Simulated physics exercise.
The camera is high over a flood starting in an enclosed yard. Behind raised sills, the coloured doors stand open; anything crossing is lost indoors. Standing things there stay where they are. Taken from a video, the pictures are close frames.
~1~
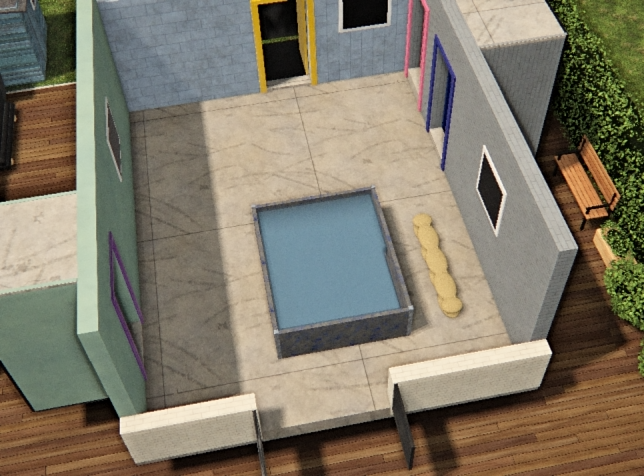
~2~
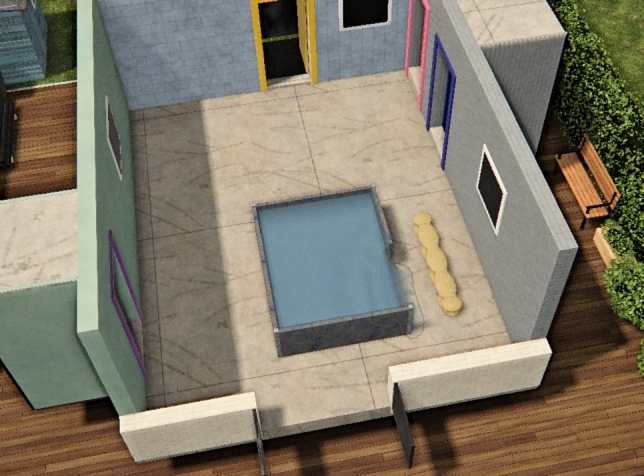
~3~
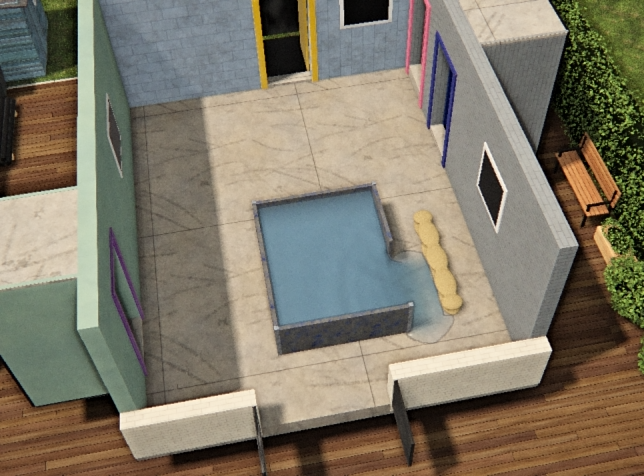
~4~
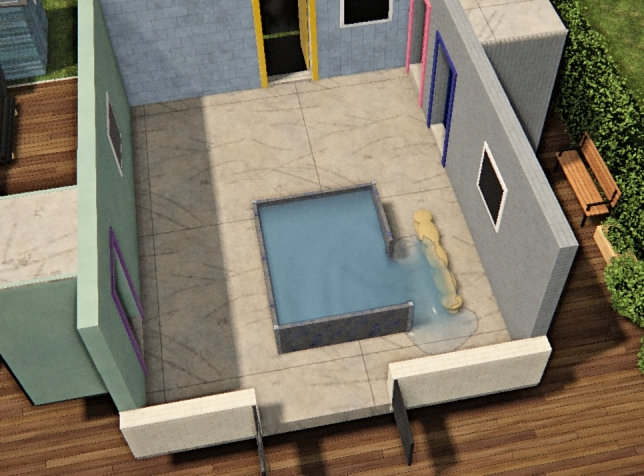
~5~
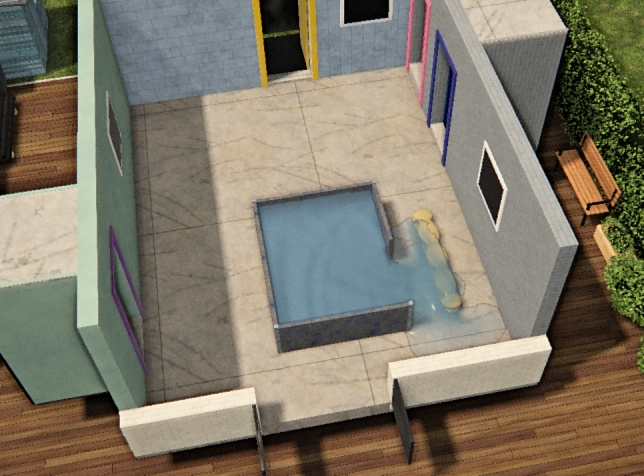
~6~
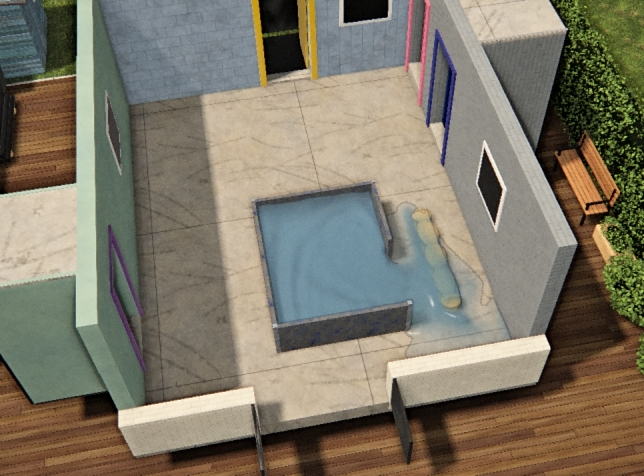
The video shows a high view of a walled yard with coloured doorways, where a tank of still blue water opens on its right side and water pours out, spreading around and over a lumpy tan barrier beside it.
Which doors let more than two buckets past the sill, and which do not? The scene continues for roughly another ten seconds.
Here is the split: The purple door keeps it to two or fewer; the pink door keeps it to two or fewer; the yellow door lets more through; the blue door keeps it to two or fewer.
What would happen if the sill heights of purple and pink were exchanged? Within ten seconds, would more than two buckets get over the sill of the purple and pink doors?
I'd say the purple door stays safe and the pink door is swamped.
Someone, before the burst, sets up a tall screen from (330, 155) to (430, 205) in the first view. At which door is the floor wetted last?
I'd pick the one in yellow.
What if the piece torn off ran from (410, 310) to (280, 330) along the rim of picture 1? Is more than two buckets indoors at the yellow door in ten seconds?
Well, the yellow door comes up short here.
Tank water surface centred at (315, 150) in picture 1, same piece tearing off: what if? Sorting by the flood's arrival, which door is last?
It's the purple one.
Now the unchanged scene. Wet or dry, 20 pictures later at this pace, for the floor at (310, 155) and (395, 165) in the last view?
As listed: Under water, awash.
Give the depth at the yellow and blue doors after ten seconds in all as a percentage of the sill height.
Approx. 140 % followed by 50 %.
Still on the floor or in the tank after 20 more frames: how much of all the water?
Roughly 100 percent.
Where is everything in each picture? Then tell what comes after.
In the first picture, the water tank at (328, 258) is whole and still.
In the second picture, the front is at (412, 336), out from the gap at (397, 293).
In the third picture, water pours out at (397, 291) and has run to (423, 258).
In the fourth picture, water pours out at (397, 291) and has run to (472, 322).
In the fifth picture, water pours out at (397, 290) and has run to (498, 327).
In the sixth picture, the front is at a hidden place, out from the gap at (396, 289).
A moment on, water covers 20 % of the floor; the purple door not reached, the pink door not reached, the yellow door not reached, the blue door not reached.
Next, water covers 30 % of the floor; the purple door not reached, the pink door not reached, the yellow door not reached, the blue door wet at the sill, nothing in.
Then, water covers 50 % of the floor; the purple door not reached, the pink door wet at the sill, nothing in, the yellow door wet at the sill, nothing in, the blue door wet at the sill, nothing in.
Later, water covers 70 % of the floor; the purple door wet at the sill, nothing in, the pink door wet at the sill, nothing in, the yellow door over two buckets in, the blue door wet at the sill, nothing in.
In the end, water covers 95 % of the floor; the purple door wet at the sill, nothing in, the pink door wet at the sill, nothing in, the yellow door over two buckets in, the blue door wet at the sill, nothing in.
